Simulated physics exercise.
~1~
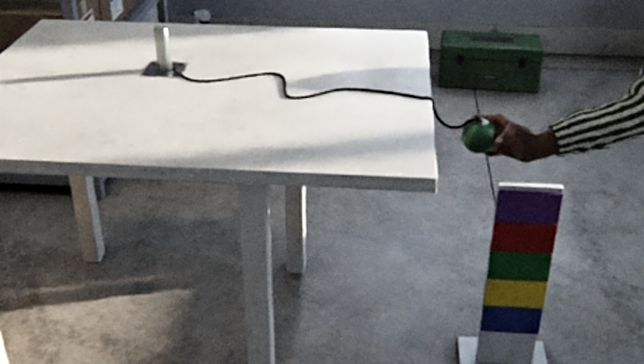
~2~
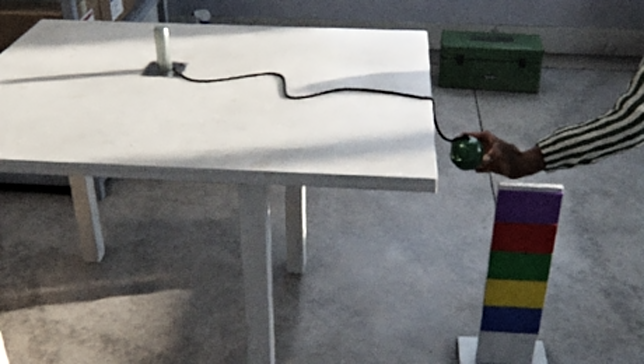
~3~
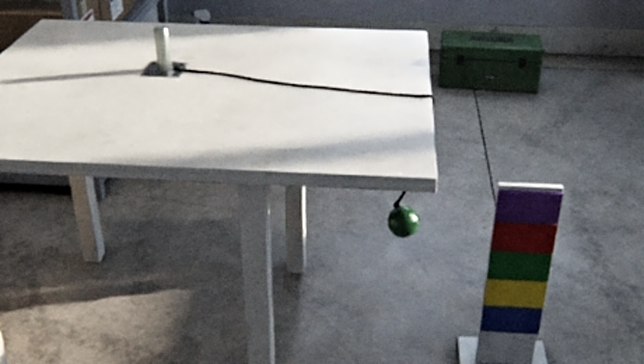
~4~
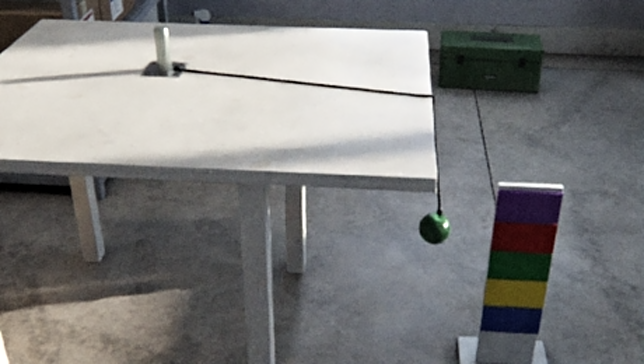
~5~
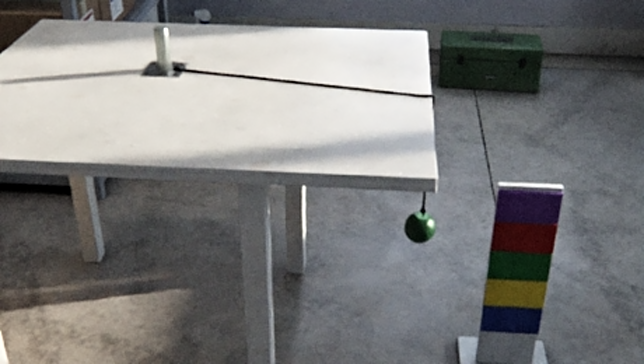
In a room with a grey concrete floor, a still, slightly raised view takes in a white workbench. A dark cord winds across its top from a small pale post to a round green object, held off the right end by a hand in a striped sleeve. Below stands an upright board banded purple, red, green, yellow and blue, with a green box behind. The hand lowers the object slightly leftward, then lets go and withdraws. The object drops and swings beneath the edge as the cord straightens, moves right, then slightly left, and ends hanging level with red.
